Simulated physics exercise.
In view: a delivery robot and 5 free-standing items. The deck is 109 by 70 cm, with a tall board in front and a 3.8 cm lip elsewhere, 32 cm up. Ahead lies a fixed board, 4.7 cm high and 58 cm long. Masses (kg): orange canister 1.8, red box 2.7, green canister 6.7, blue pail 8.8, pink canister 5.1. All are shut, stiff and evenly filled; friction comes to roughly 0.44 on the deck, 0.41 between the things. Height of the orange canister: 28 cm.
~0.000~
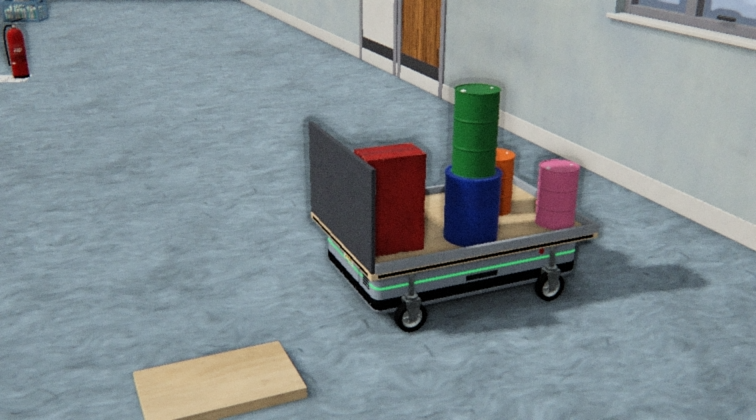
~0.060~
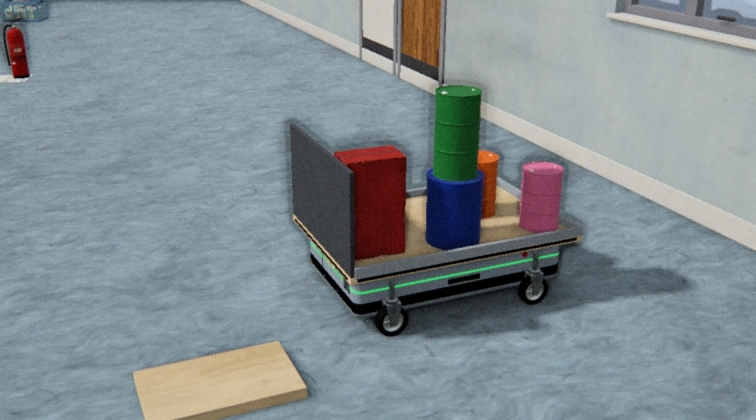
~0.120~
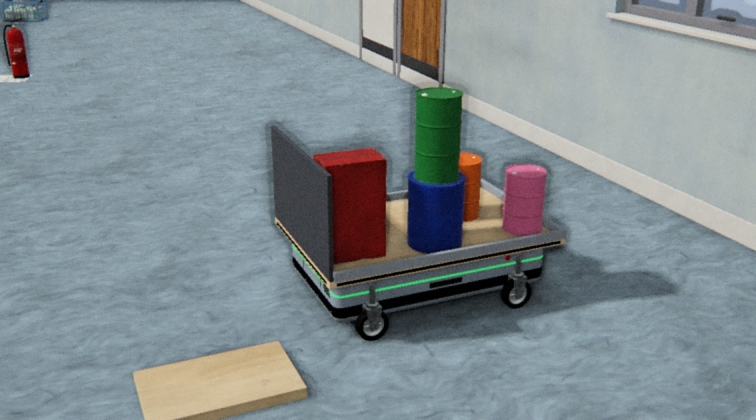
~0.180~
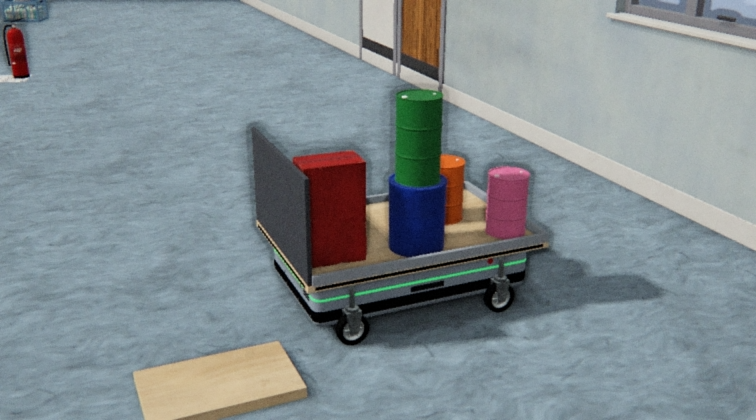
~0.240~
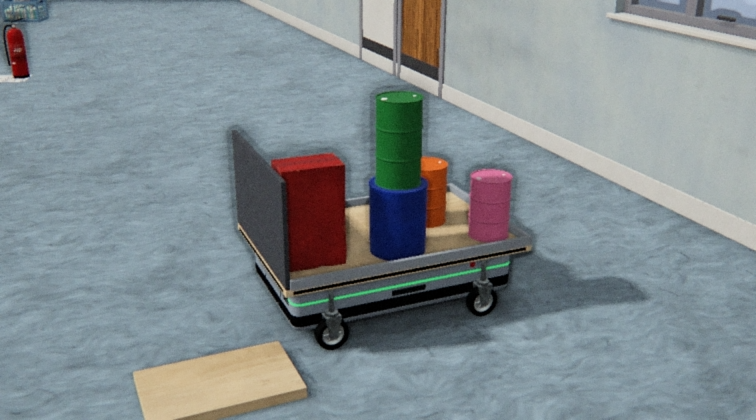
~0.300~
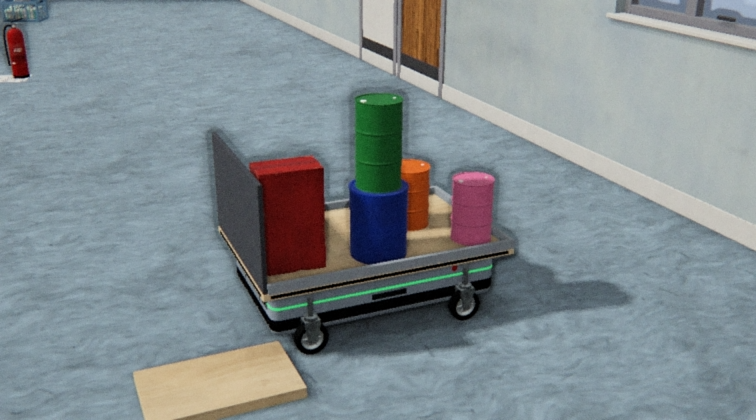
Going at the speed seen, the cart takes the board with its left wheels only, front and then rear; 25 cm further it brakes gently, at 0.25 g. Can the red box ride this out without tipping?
The red box tips over.
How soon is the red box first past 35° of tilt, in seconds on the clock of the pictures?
Near 1.0 s.
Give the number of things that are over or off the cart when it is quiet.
In all, 3.
After 0.90 s, 135 cm covered; red box 28° off upright near (46, 233); green canister 9° off upright; pink canister 4° off upright.
After 1.30 s, 195 cm covered; red box on its side; green canister 60° off upright; pink canister 8° off upright.
In the end (3.2 s), toppled on the deck, red box, green canister and pink canister; the other 2 under 10 cm from the start.
